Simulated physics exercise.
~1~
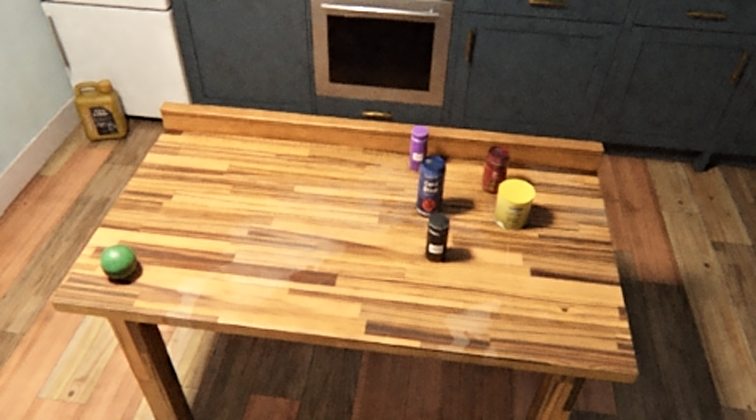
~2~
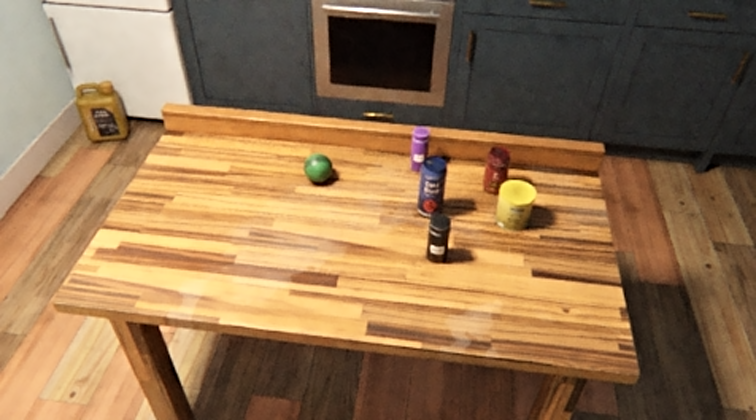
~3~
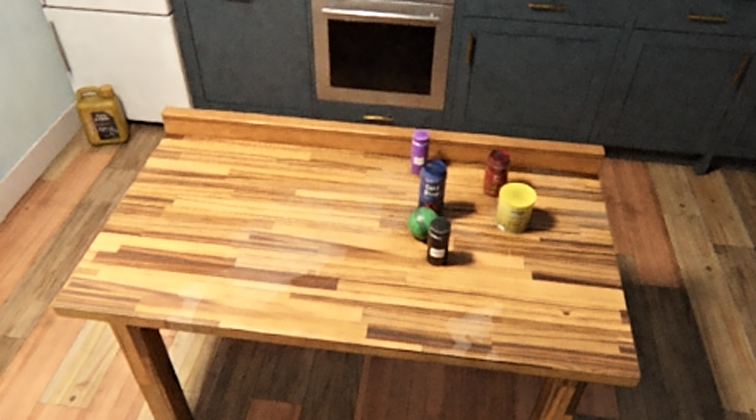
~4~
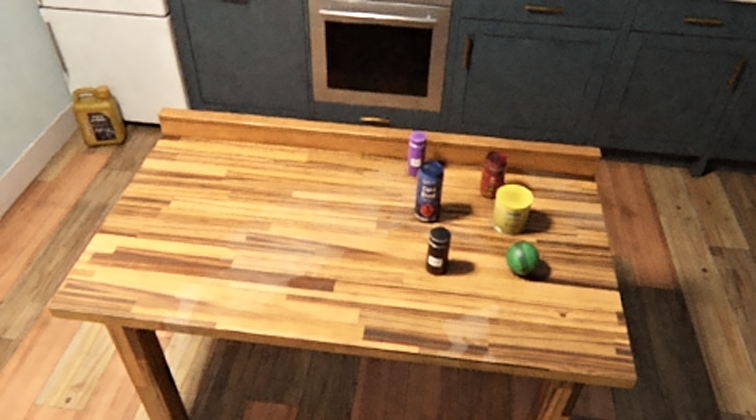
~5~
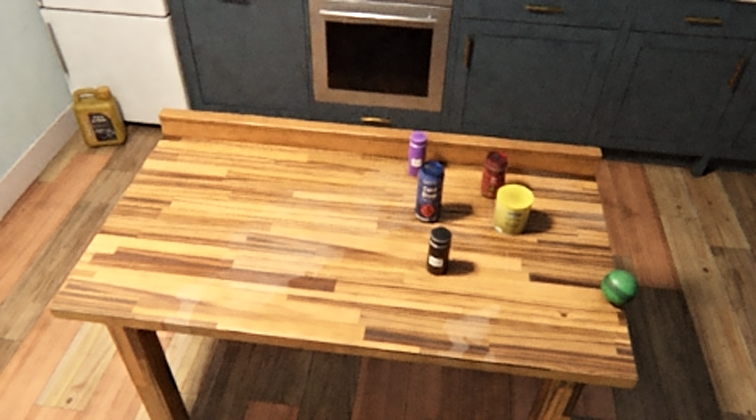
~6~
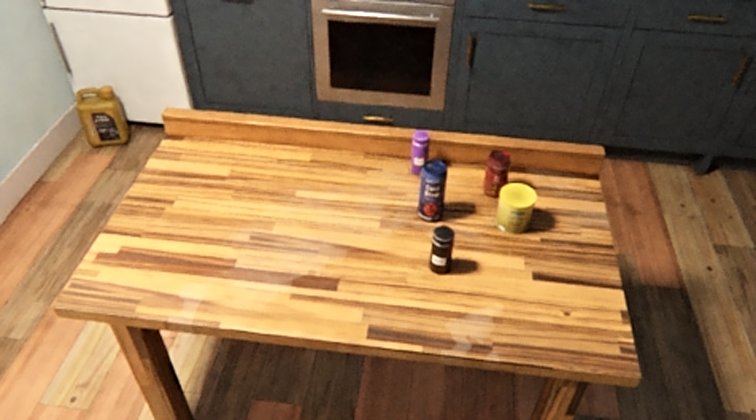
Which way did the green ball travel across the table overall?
The green ball travelled to the right, going from the left side of the table to the right edge.
